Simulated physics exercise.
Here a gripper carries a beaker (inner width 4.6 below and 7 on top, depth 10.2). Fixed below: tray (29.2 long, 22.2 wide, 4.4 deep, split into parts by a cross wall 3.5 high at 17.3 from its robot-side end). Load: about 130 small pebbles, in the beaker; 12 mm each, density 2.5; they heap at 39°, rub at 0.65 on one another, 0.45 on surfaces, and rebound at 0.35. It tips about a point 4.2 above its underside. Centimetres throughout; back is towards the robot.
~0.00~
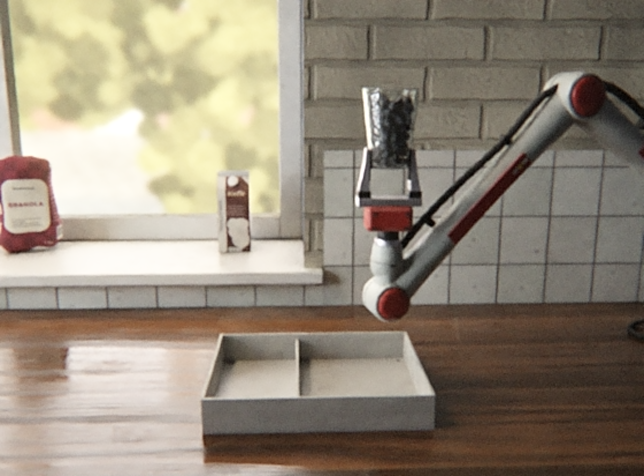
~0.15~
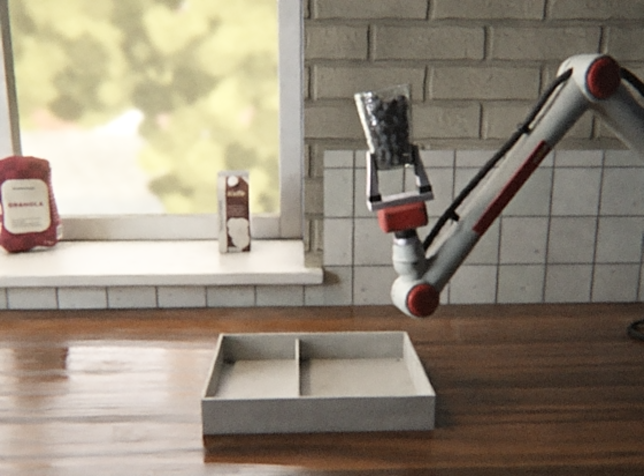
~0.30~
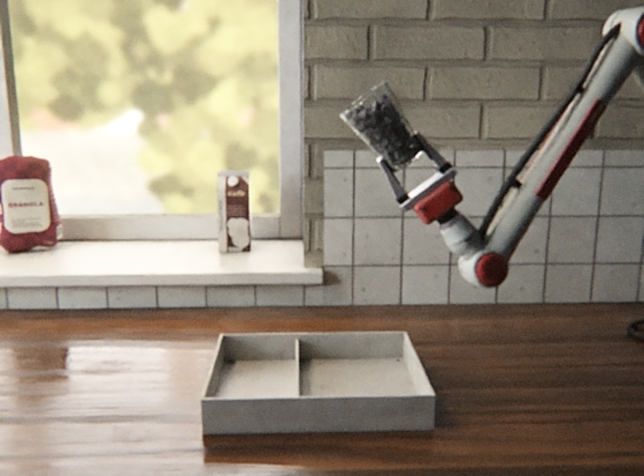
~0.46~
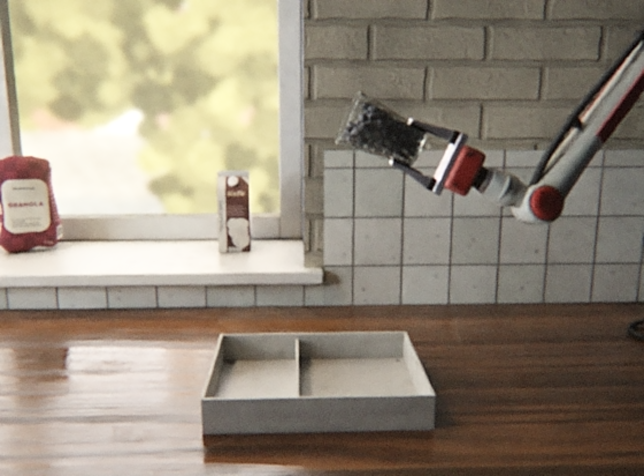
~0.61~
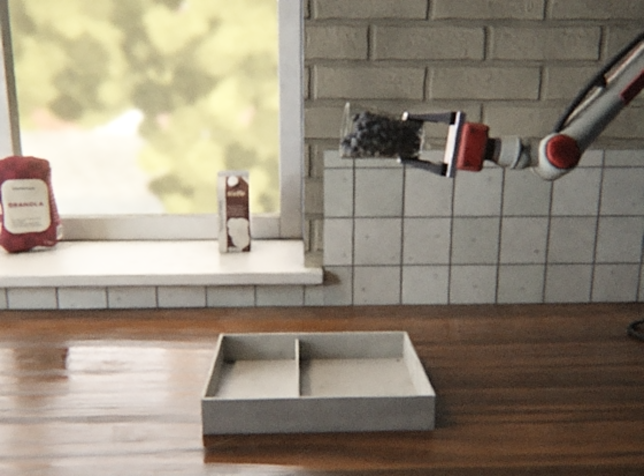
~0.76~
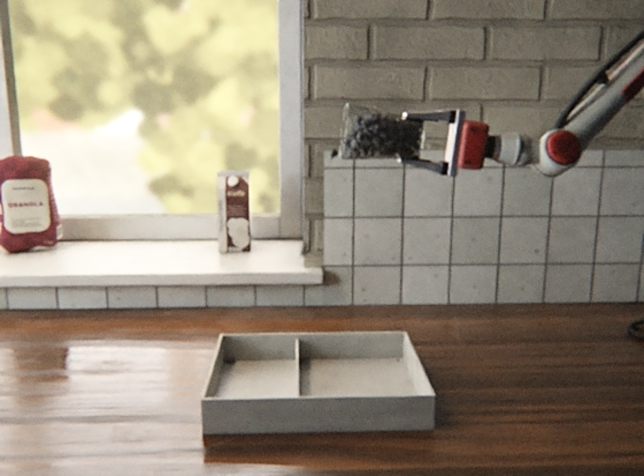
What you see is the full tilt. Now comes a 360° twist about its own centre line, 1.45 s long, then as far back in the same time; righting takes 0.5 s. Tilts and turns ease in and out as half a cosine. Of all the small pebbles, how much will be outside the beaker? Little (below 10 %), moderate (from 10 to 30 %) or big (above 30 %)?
Answer: Big; above 30 % of the small pebbles finish outside the beaker.
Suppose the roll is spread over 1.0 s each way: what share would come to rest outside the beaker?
In that case some 40 per cent.
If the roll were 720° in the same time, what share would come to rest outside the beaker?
It would be near 60 per cent.
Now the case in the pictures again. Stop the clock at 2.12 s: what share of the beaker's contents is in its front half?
Some 60 per cent.
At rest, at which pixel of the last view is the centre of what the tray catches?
Near (312, 389).
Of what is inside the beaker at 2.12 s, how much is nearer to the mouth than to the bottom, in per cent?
Some 40 per cent.
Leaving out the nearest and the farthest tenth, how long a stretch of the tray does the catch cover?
Some 24 cm.
After 2.12 s, tipped 84°, highest piece 39 above the table; 94 in the beaker, 19 in the robot-side part, 13 in the far-side part.
After 3.48 s, tipped 84°, highest piece 38 above the table; 76 in the beaker, 34 in the robot-side part, 13 in the far-side part, 3 in flight or on a rim.
After 4.36 s, upright, highest piece 41 above the table; 71 in the beaker, 40 in the robot-side part, 15 in the far-side part.
After 5.06 s, upright, highest piece 41 above the table; 71 in the beaker, 40 in the robot-side part, 15 in the far-side part.
In the end, 71 in the beaker, 40 in the robot-side part, 15 in the far-side part. That is 44 % outside the beaker.
